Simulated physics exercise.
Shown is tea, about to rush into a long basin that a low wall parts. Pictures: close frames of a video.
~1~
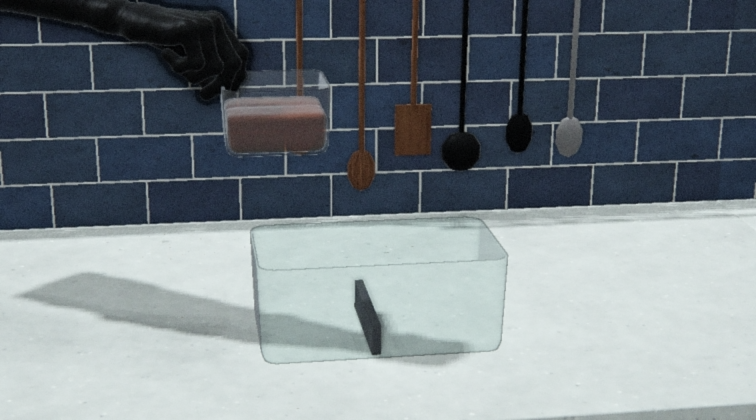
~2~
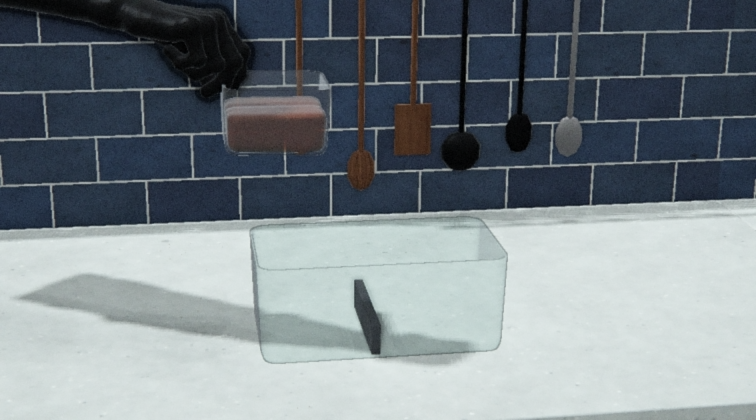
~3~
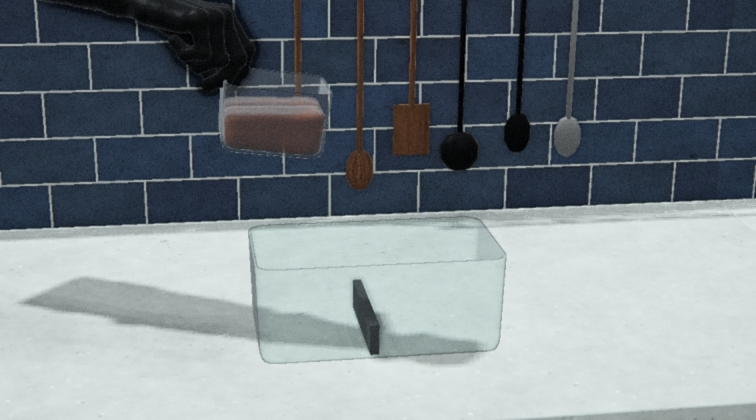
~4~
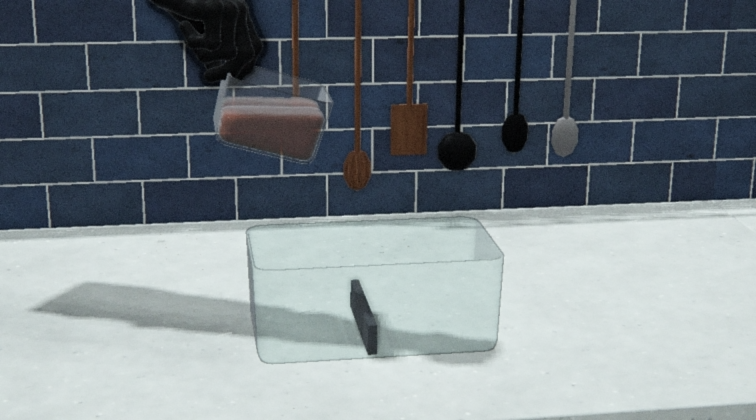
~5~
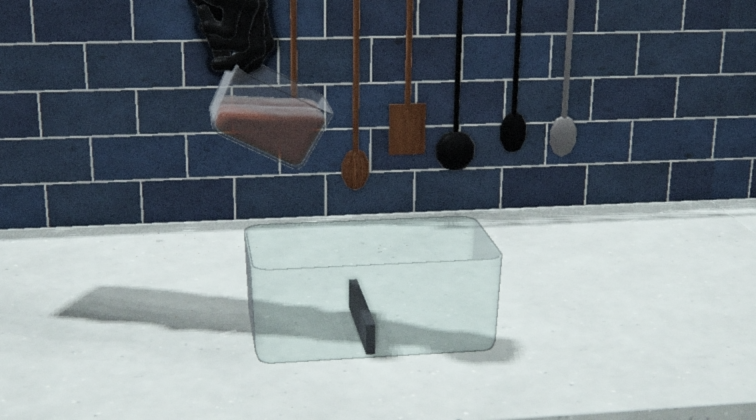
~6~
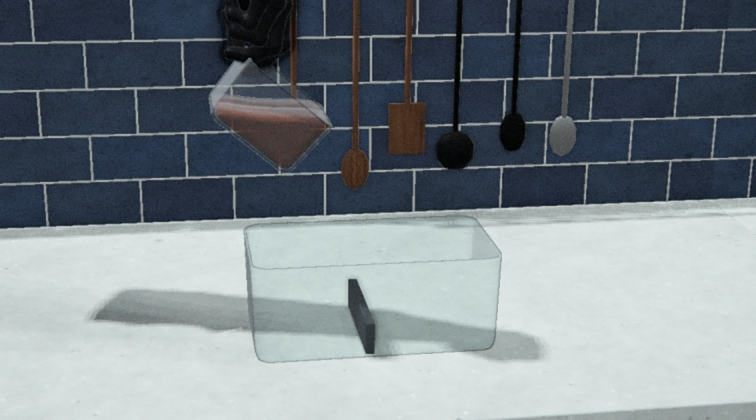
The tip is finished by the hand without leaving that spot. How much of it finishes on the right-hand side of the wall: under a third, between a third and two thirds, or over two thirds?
Middle band.
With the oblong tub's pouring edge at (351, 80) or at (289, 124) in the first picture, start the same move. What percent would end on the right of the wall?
First try: 70 percent; second try: 10 percent.
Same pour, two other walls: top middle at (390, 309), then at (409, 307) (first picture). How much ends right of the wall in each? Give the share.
That'd be about 25 percent for the first and about 15 percent for the other.
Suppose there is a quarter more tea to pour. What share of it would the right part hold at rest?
About 65 parts in a hundred, give or take.
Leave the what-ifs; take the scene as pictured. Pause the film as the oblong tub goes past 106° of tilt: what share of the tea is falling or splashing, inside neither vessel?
Roughly 45 in a hundred.
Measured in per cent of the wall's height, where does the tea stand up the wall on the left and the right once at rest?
On the left it sits near 30, while on the right it sits near 30.
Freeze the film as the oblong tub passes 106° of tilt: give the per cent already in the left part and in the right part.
Reading: Left some 5 %, right some 30 %.
A moment on, the oblong tub is tipped right over and 21 per cent is still to pour, 3 is left of the wall and 32 right of it.
Next, the oblong tub is tipped right over and 1 per cent is still to pour, 35 is left of the wall and 56 right of it.
Then the oblong tub is tipped right over and 0 per cent is still to pour, 43 is left of the wall and 56 right of it.
Later the oblong tub is tipped right over and 0 per cent is still to pour, 43 is left of the wall and 56 right of it.
Finally, 43 per cent lies left of the wall, 56 right of it and 1 outside.
